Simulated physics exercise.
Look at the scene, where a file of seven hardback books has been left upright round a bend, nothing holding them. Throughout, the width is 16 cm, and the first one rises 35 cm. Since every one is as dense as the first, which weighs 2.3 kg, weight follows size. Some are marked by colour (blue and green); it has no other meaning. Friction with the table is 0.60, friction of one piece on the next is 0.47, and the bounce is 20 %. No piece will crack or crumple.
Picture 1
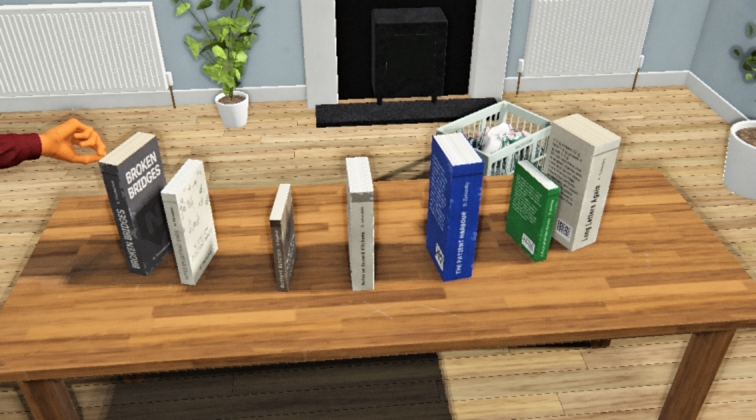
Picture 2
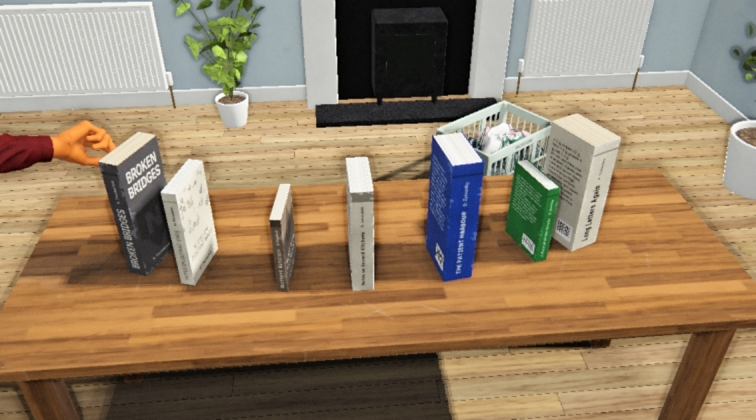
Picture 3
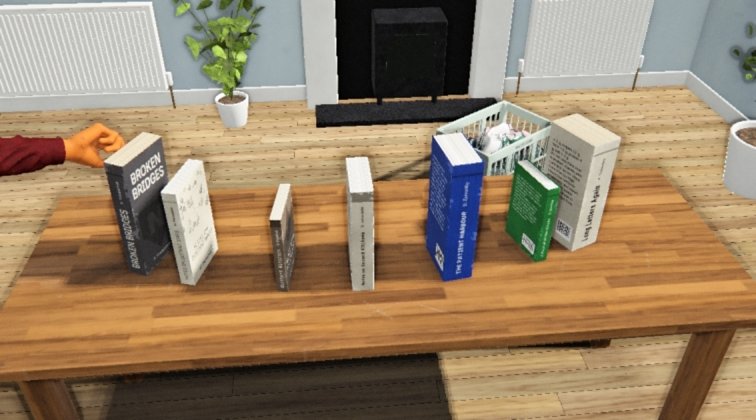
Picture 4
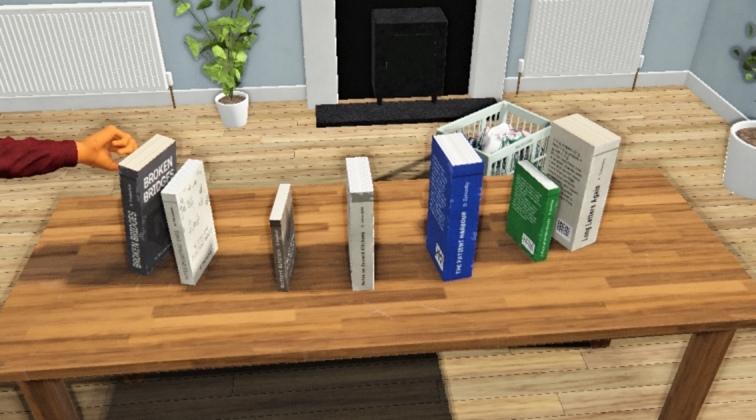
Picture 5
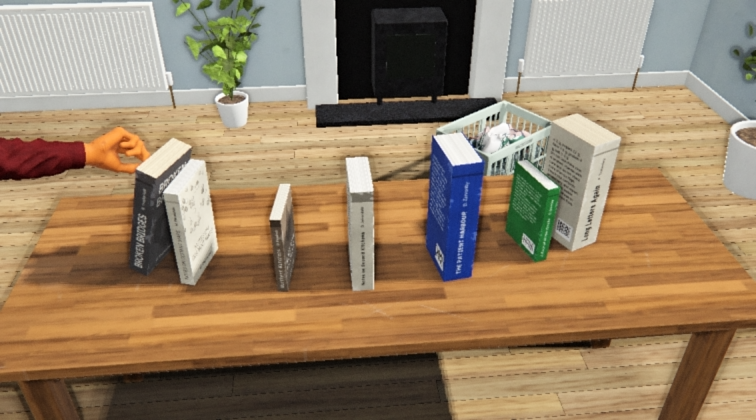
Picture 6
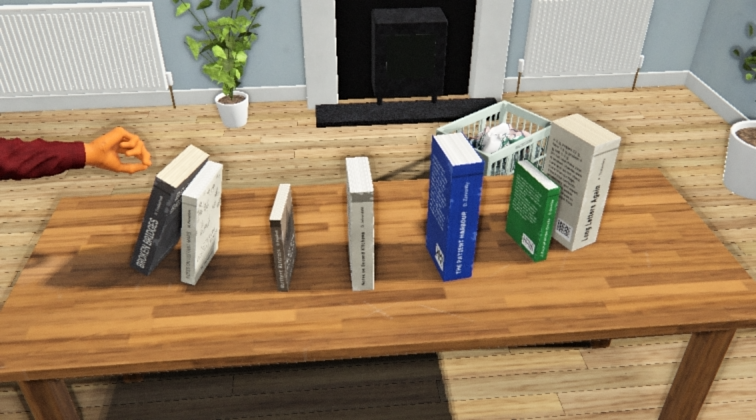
In the video, seven hardback books stand upright in a spaced, curving row on a wooden table. A hand pushes the dark book at the left end, which tilts rightward against the white book beside it, and that one leans slightly.
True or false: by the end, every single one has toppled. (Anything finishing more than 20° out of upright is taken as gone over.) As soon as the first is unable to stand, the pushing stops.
True.
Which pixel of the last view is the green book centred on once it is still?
In the final image its middle is around (559, 217).
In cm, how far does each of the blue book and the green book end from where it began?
Blue: 20 cm, green: 10 cm.
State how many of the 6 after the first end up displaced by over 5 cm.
That would be 6.
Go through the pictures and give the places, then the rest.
In the first frame (pixels give the middle of a visible side), finger (97, 152) 6 cm from the first book; green book (525, 212); blue book (463, 226); none of the others has stirred.
The second frame shows finger (109, 154) 25 mm from the first book; green book (525, 212).
The third frame shows finger pushing; green book (525, 212).
The fourth frame shows finger pushing; green book (525, 212); none of the others has stirred.
The fifth frame shows finger (142, 161) stopped; green book (525, 212); none of the others has stirred.
The sixth frame shows finger (142, 161) stopped; green book (525, 212); blue book (463, 226); steepest lean 11°, the book at (209, 226); one has shifted.
Then, 0.17 s past the last view, 1 of the 6 other books over.
Then, 0.35 s past the last view, 2 of the 6 other books over.
Then, 0.97 s past the last view, 5 of the 6 other books over; blue book 50° from how it stood; green book 24° from how it stood.
Then, 1.35 s past the last view, 6 of the 6 other books over; blue book 70° from how it stood; green book 61° from how it stood.
In the end, 6 of the 6 other books over; blue book 72° from how it stood; green book 65° from how it stood. Not one is left standing. From the last view, middles, blue book near (518, 221), green book near (559, 217).
